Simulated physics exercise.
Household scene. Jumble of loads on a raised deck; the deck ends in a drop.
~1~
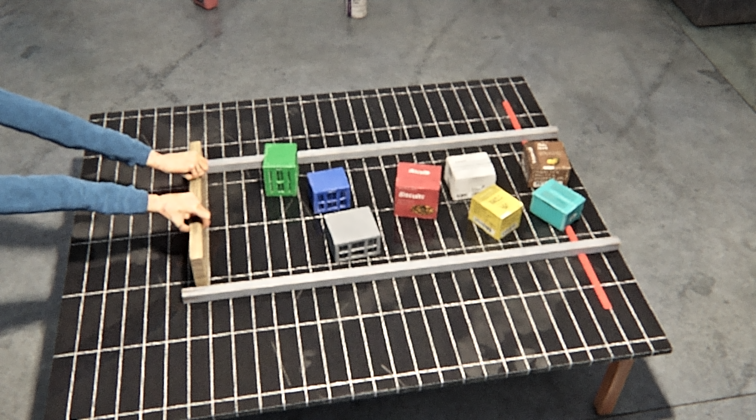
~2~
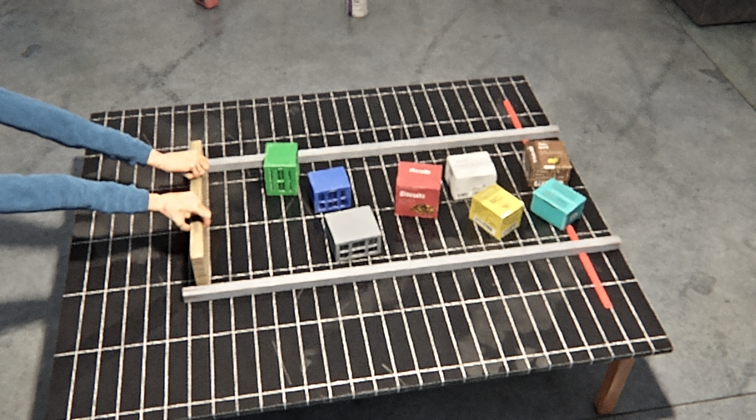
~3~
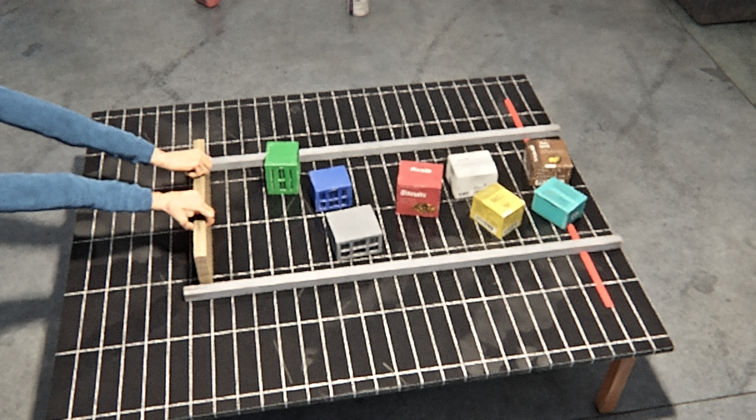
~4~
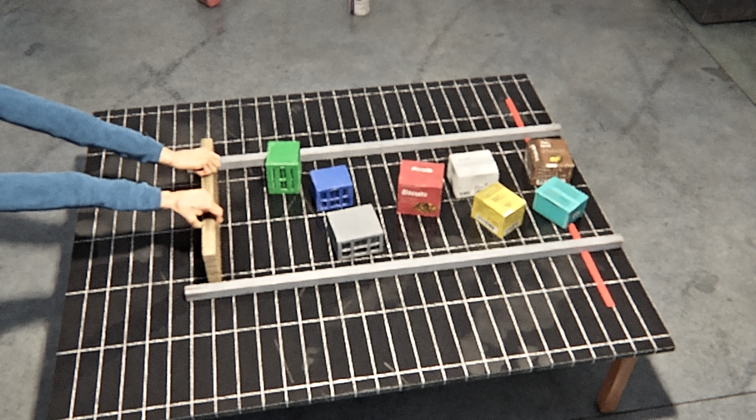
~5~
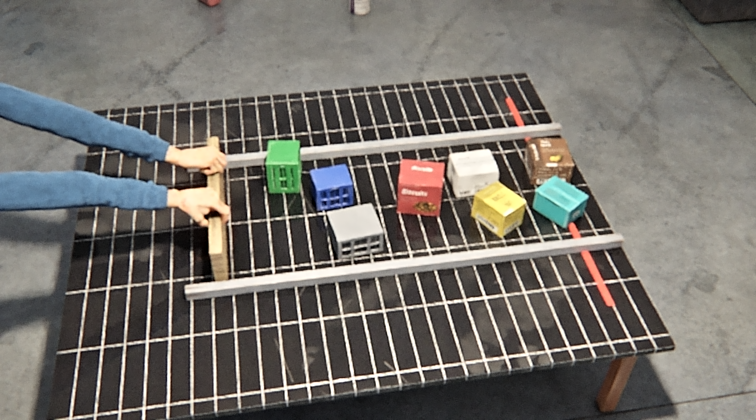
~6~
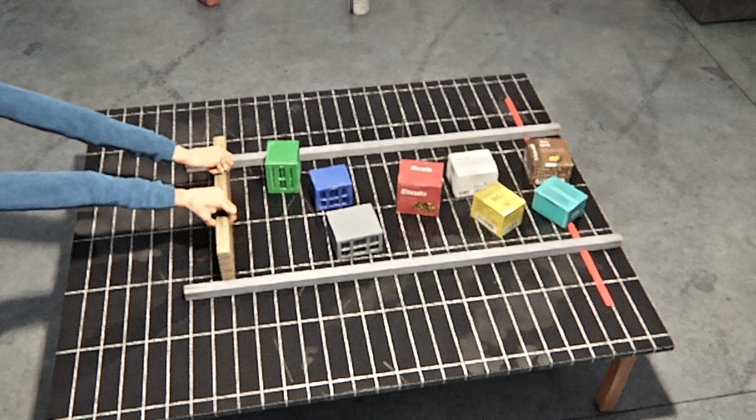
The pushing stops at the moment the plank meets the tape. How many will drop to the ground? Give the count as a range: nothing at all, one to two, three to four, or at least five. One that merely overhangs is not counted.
The count is at least five.
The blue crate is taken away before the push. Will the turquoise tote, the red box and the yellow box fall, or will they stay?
Outcome: The turquoise tote goes off, the red box holds its spot, the yellow box goes off.
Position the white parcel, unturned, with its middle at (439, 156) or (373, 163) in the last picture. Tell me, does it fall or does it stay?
Taking the two places in turn, it drops; drops.
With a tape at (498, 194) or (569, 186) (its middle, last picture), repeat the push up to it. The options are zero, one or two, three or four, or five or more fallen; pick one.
In order: Zero and five or over.
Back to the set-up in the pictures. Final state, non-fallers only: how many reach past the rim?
Counting them gives 1.
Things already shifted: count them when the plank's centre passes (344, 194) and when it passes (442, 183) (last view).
The counts are 3 and 6.
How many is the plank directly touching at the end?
Result: 3 in all.
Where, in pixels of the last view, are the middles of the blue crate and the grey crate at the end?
They end up close to (564, 163) and (592, 211).
A little later, none off yet; brown box at rest near (548, 161); turquoise tote at rest near (559, 203); yellow box at rest near (498, 209).
Next, none off yet; brown box at rest near (548, 161); turquoise tote at rest near (559, 203); yellow box shifted a little near (507, 211).
Later still, none off yet; brown box shifted a little near (569, 155); turquoise tote shifted about its own width near (591, 199); yellow box shifted well along near (577, 216).
When it is over, the number that fall off is five or more; down, red box, white parcel, yellow box, turquoise tote and brown box.
